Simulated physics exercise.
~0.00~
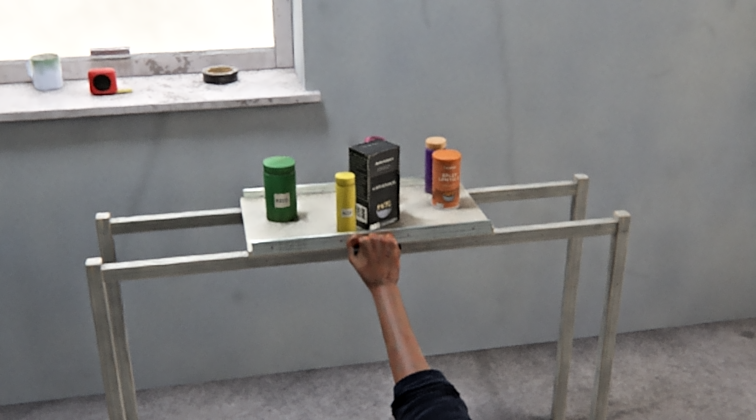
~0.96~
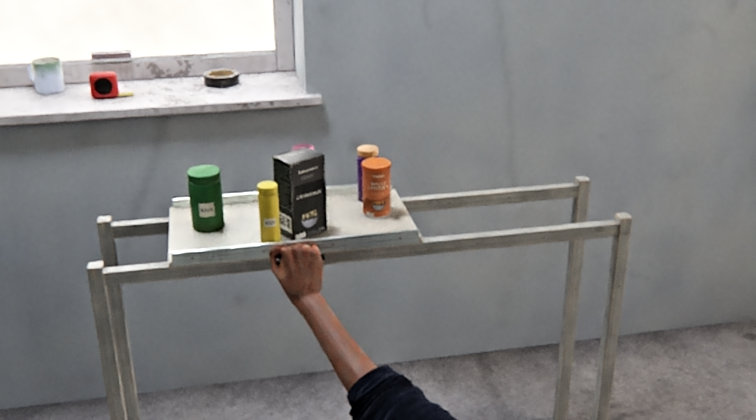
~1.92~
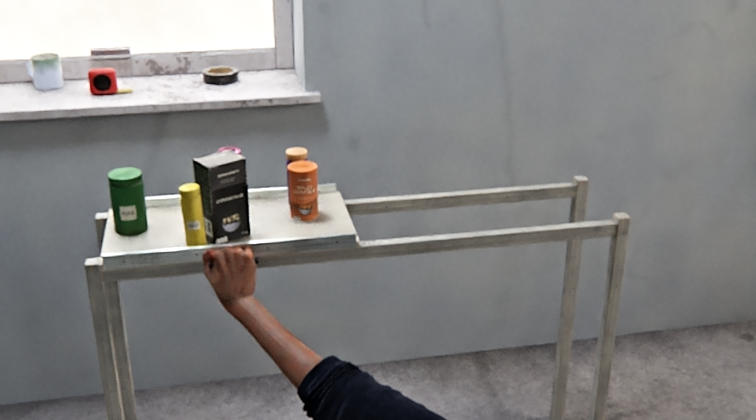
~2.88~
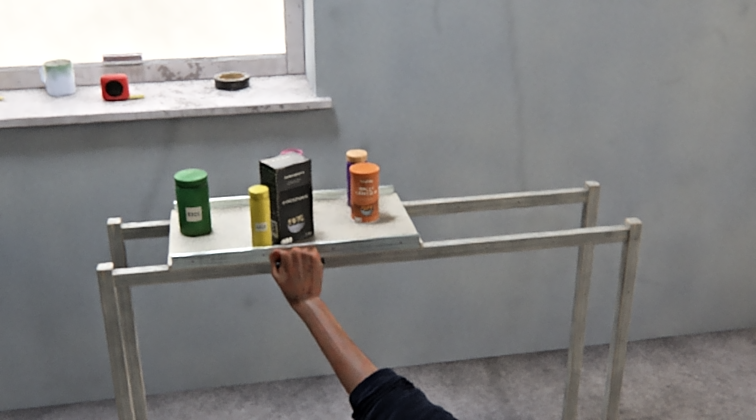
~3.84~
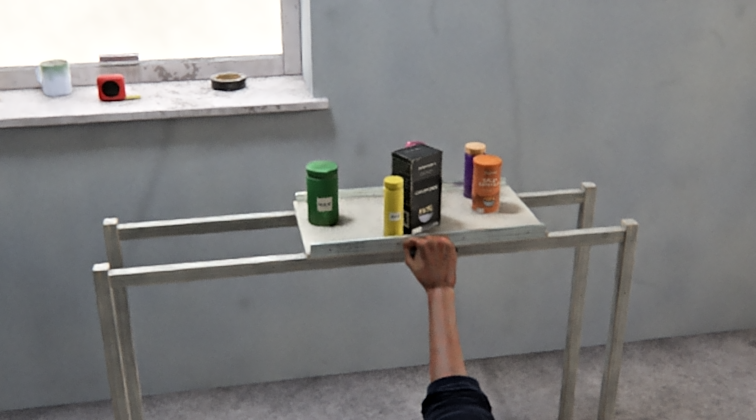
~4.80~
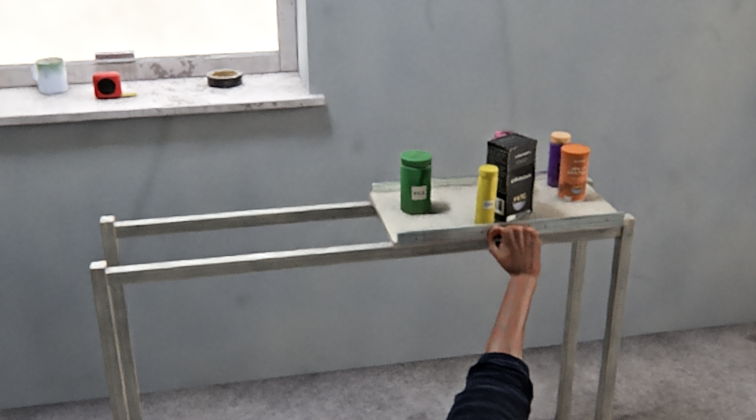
A tray of tins, jars and a black carton slid left along a metal rack, pushed by a hand gripping its front edge, then moved back across to the far right, with everything still standing upright on it.
